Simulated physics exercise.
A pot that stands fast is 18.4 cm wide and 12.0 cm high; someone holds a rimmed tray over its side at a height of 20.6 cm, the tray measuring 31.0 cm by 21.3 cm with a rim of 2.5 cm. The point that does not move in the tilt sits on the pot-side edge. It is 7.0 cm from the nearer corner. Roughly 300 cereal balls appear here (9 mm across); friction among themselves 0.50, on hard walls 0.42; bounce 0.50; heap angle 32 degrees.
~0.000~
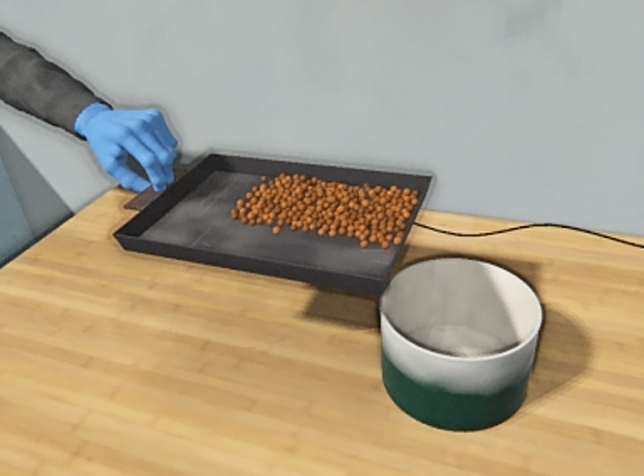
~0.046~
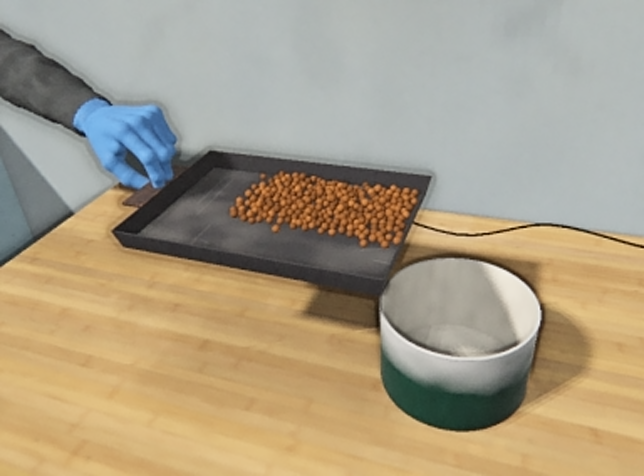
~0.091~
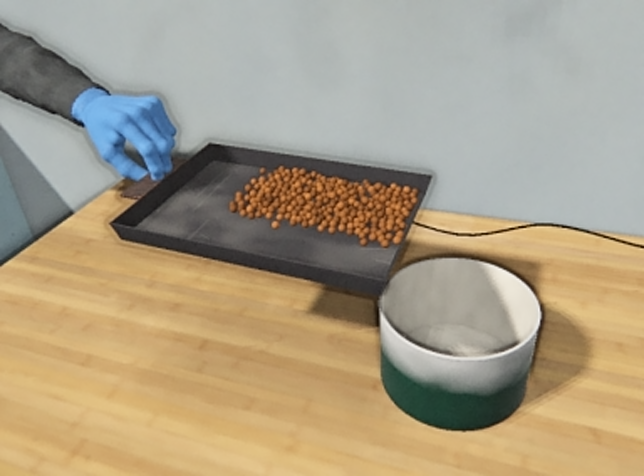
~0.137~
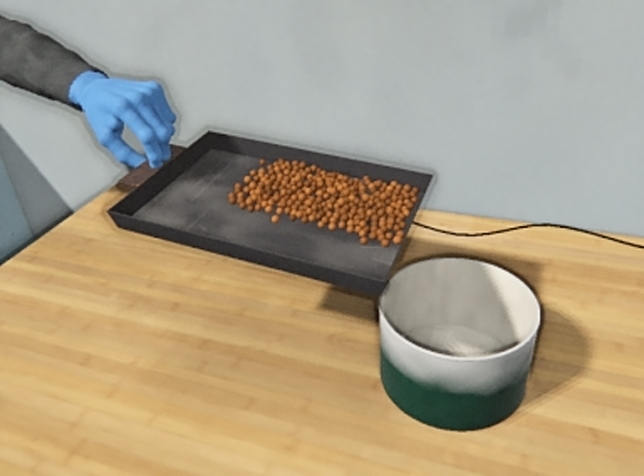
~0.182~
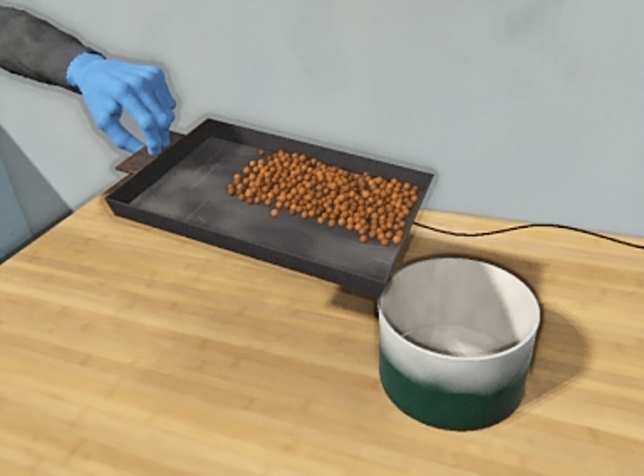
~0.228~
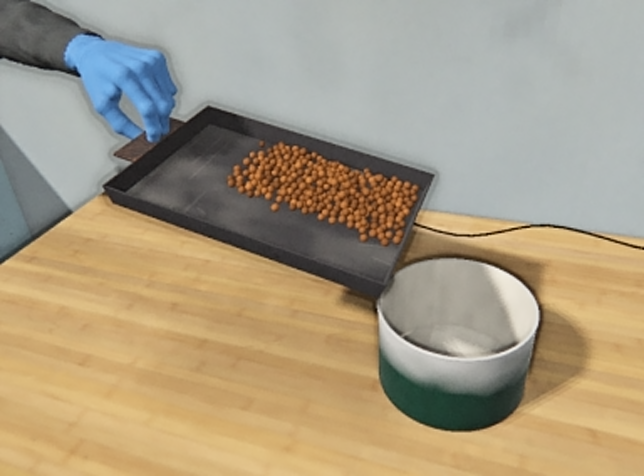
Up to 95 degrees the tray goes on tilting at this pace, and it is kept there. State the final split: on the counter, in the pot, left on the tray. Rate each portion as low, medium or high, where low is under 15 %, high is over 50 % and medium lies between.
Counter medium, pot high, tray low.
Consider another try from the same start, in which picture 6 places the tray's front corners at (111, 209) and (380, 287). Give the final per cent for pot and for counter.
In the pot: 5 per cent; on the counter: 95 per cent.
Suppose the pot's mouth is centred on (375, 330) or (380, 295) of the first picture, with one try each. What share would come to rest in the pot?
First try about 45 per cent, second try about 15 per cent.
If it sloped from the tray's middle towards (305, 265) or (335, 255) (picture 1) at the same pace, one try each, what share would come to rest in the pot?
Some 0 and 15 per cent.
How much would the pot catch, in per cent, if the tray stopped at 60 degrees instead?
Then about 0 per cent.
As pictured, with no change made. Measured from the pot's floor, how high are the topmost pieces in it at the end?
It stands at some 2.0 cm.
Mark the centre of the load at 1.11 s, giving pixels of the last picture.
Look near (403, 199) in the last picture.
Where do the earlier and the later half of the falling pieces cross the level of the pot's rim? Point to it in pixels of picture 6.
Early half: About (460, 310); late half: (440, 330).
After 0.76 s, tilt 52 degrees; the tray holds 100 %, the pot 0 %.
After 1.11 s, tilt 77 degrees; the tray holds 95 %, the pot 0 %.
After 1.56 s, tilt 95 degrees; the tray holds 25 %, the pot 50 %.
By 2.4 s all is still; counter 25 %, pot 75 %, tray 0 %.
